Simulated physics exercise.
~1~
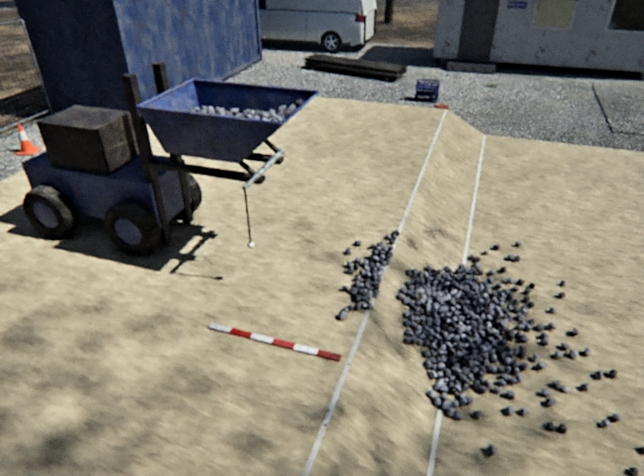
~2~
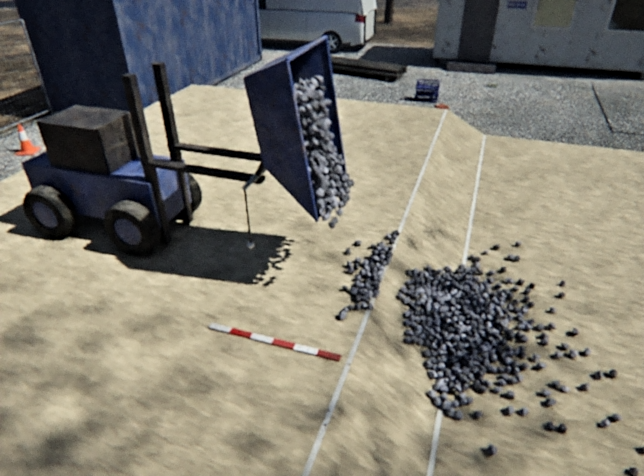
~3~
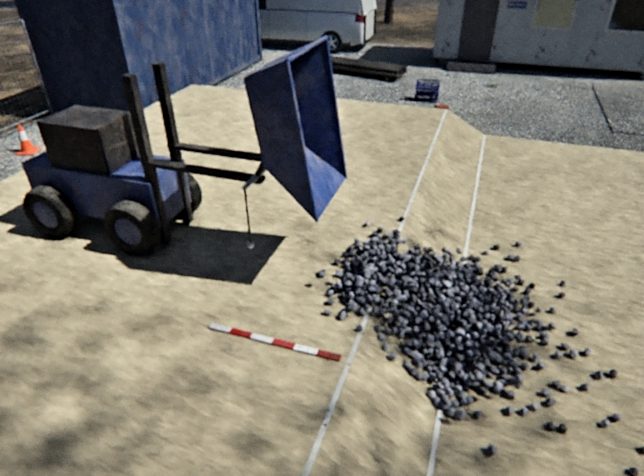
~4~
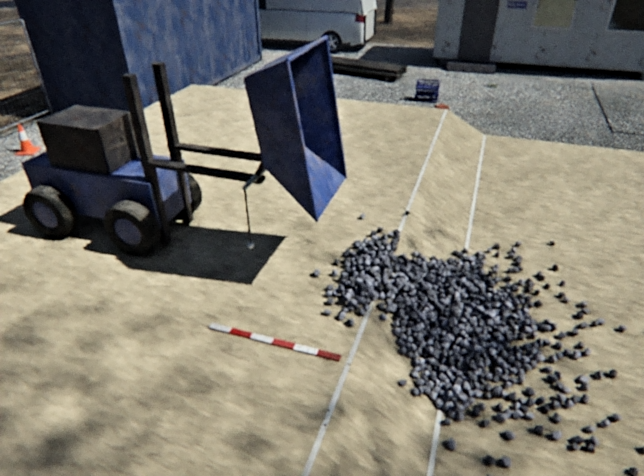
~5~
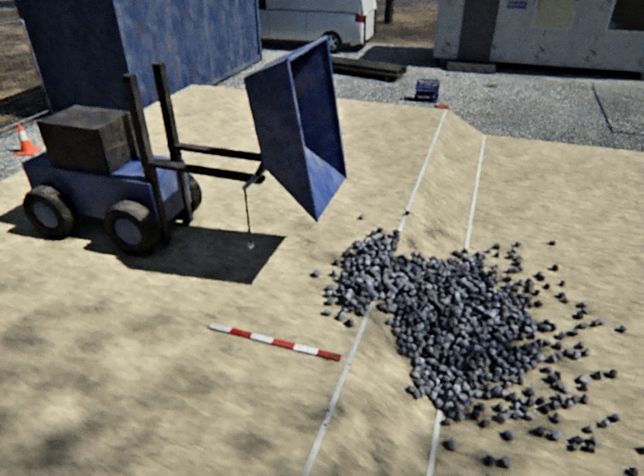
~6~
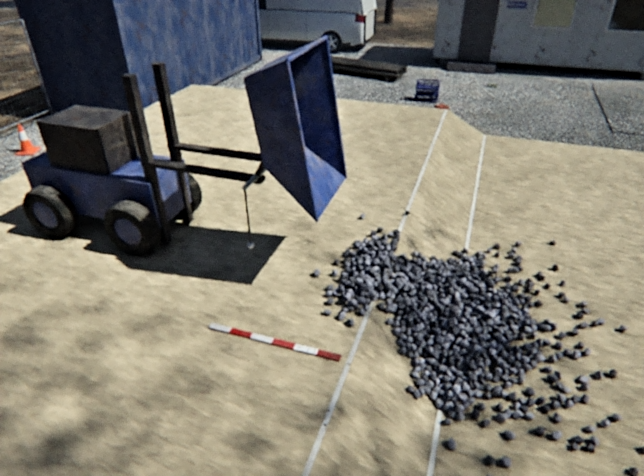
A blue forklift tips its skip, and grey stones pour out and spread down the slope.
